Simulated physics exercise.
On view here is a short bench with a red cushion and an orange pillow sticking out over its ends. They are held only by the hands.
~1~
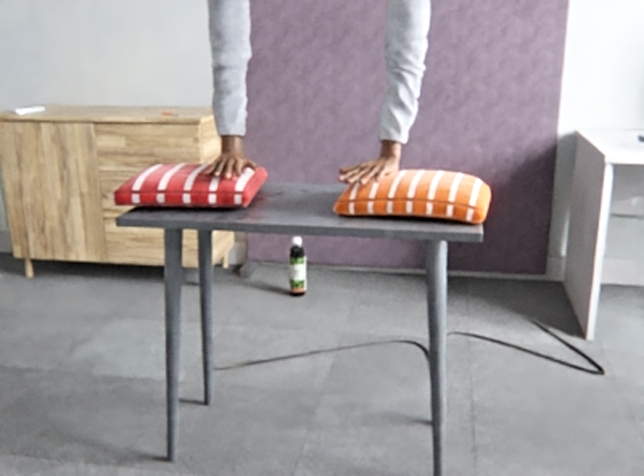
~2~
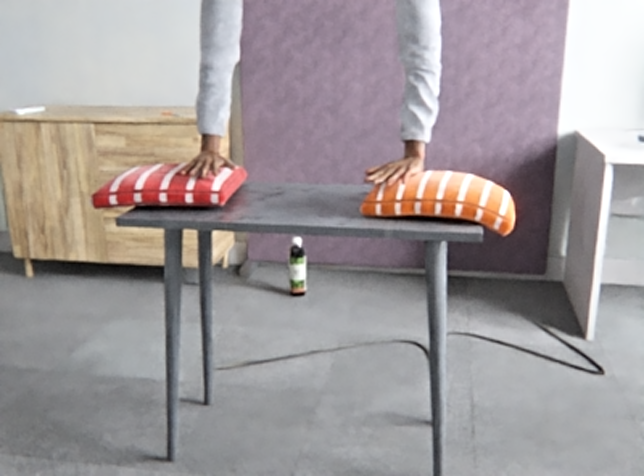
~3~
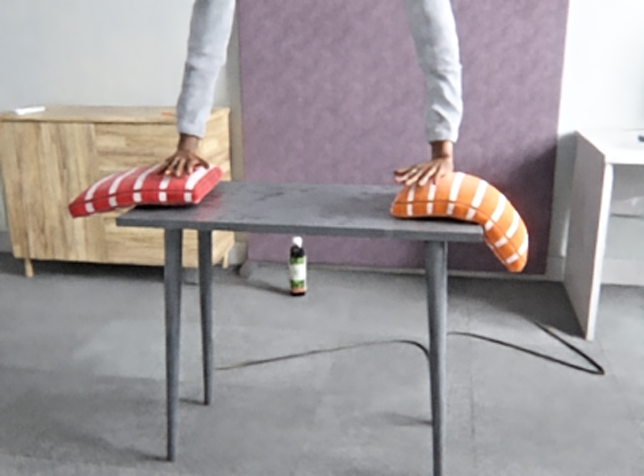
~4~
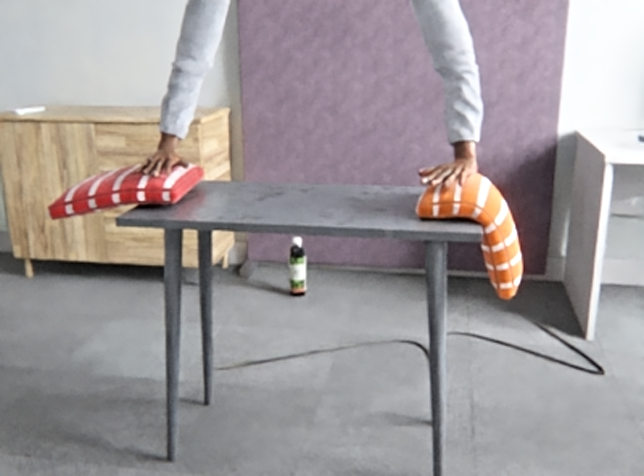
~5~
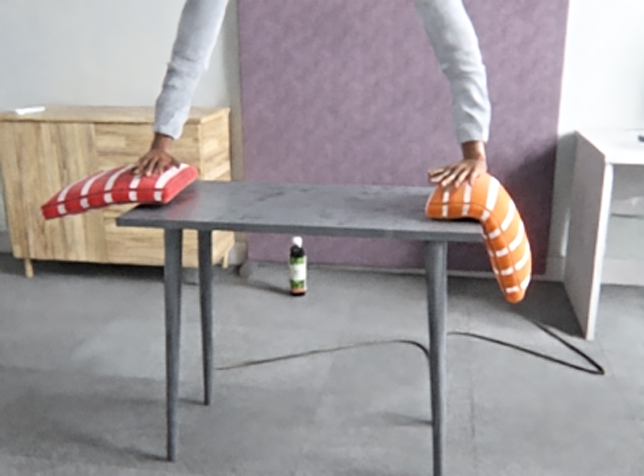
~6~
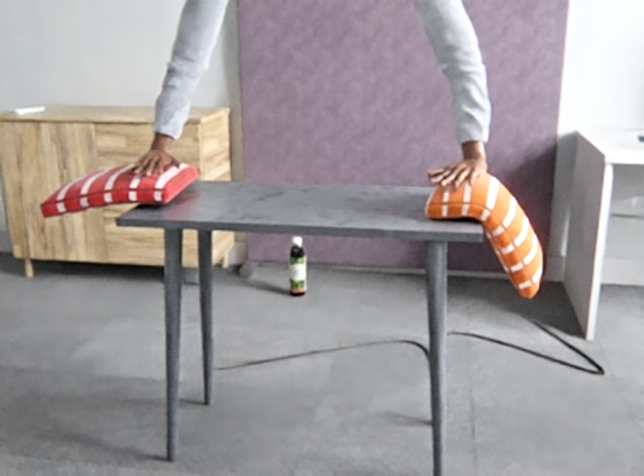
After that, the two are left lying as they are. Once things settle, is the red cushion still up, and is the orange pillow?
Outcome: The red cushion fails to stay on. The orange pillow fails to stay on.
Then, 0.32 s after the last picture, cushion falling near (124, 236); pillow falling near (504, 264).
Then, 0.60 s after the last picture, cushion on the floor near (131, 410); pillow on the floor near (511, 442).
At rest, cushion on the floor near (76, 399); pillow on the floor near (538, 456). The red cushion slumps off the end and the orange pillow tips over and falls.
